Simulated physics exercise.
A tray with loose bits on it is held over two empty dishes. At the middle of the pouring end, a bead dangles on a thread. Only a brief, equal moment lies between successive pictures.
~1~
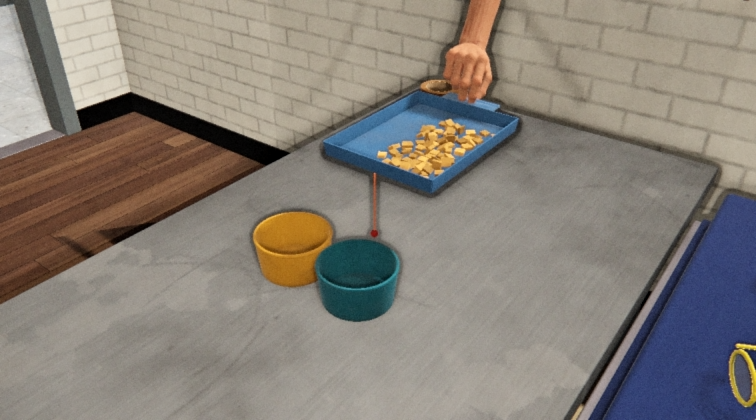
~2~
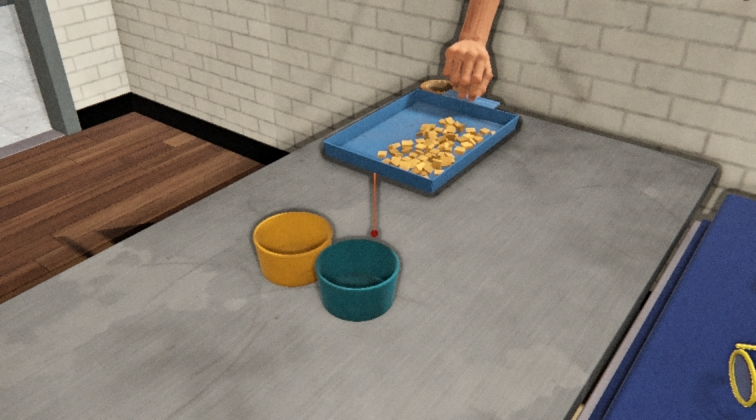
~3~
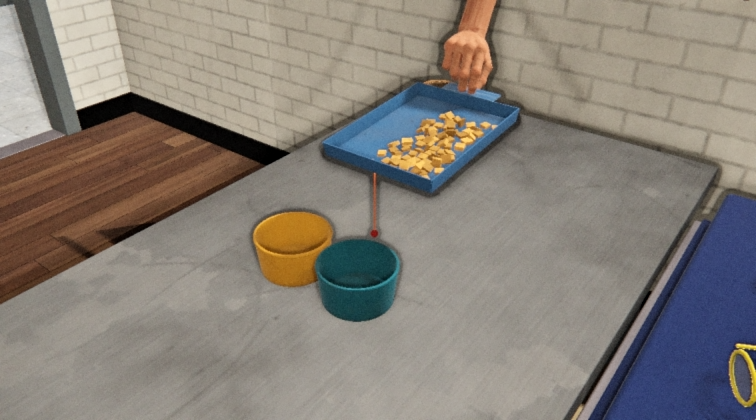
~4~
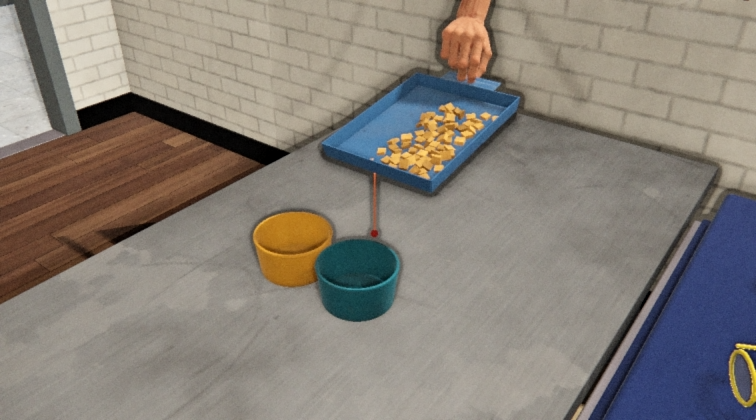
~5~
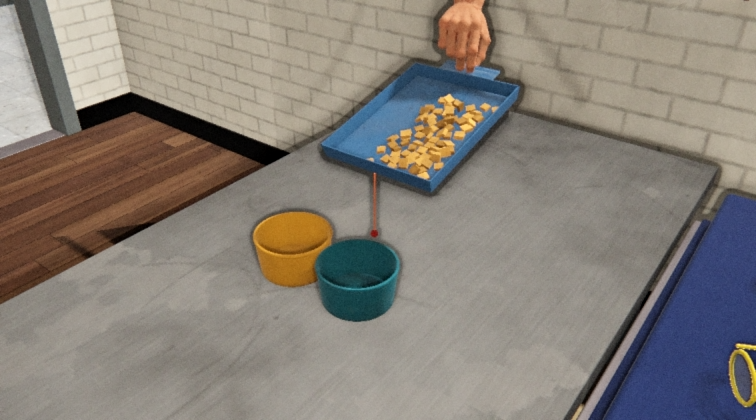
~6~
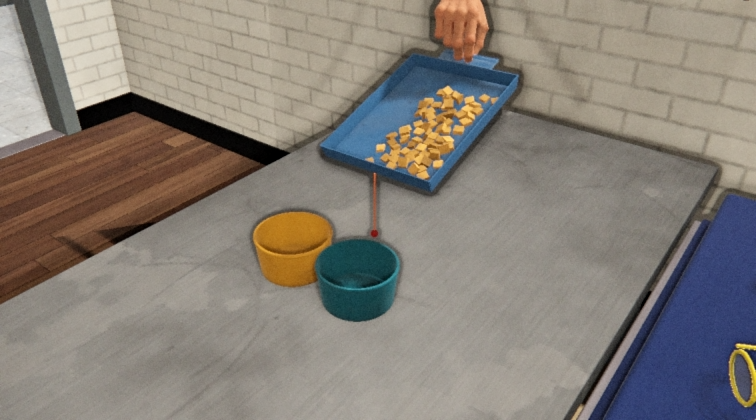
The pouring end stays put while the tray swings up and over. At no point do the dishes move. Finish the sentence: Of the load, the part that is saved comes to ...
More than half of it.
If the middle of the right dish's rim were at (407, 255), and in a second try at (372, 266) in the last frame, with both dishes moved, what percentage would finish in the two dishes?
Roughly 30% on the first try and 90% on the second.
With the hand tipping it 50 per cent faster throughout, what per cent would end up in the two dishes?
Something like 80 percent, give or take.
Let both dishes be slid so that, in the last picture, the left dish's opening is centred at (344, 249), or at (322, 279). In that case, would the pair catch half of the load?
First the larger part, then the smaller part.
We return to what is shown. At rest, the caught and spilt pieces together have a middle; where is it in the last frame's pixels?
The centre comes to rest close to (351, 294).
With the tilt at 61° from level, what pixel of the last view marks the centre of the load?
Its middle sits at about pixel (387, 155).
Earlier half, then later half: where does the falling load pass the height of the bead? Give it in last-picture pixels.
Around (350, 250) at first; around (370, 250) after that.
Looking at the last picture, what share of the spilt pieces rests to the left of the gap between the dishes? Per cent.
I'd put it at around 10 per cent.
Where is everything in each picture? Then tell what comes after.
The first frame shows corners of the pouring end near (326, 141) and (432, 179), level; middle of the load near (429, 150), cereal squares; left dish near (267, 264); right dish near (331, 298); bead on its thread near (374, 233).
The second frame shows corners of the pouring end near (326, 141) and (432, 179), level; middle of the load near (429, 149).
The third frame shows corners of the pouring end near (325, 142) and (431, 179), tipped barely, level across its low end; middle of the load near (429, 146).
The fourth frame shows corners of the pouring end near (325, 143) and (430, 179), tipped a little, level across its low end; middle of the load near (429, 142).
The fifth frame shows corners of the pouring end near (324, 144) and (430, 179), tipped a little, level across its low end; middle of the load near (428, 138).
The sixth frame shows corners of the pouring end near (323, 145) and (429, 180), tipped clearly, level across its low end; middle of the load near (427, 134); left dish near (267, 264); right dish near (331, 298).
Shortly afterwards, tray tipped steeply; all but a few on the tray; only a few in the air.
Next, tray tipped right over; the bulk on the tray; a little in the right dish; only a few in the left dish; only a few outside both; only a few in the air.
Some moments later, tray tipped past a quarter turn; near two thirds in the right dish; near a quarter in the left dish; a little outside both.
In the end, tray tipped past a quarter turn; near two thirds in the right dish; near a quarter in the left dish; a little outside both.
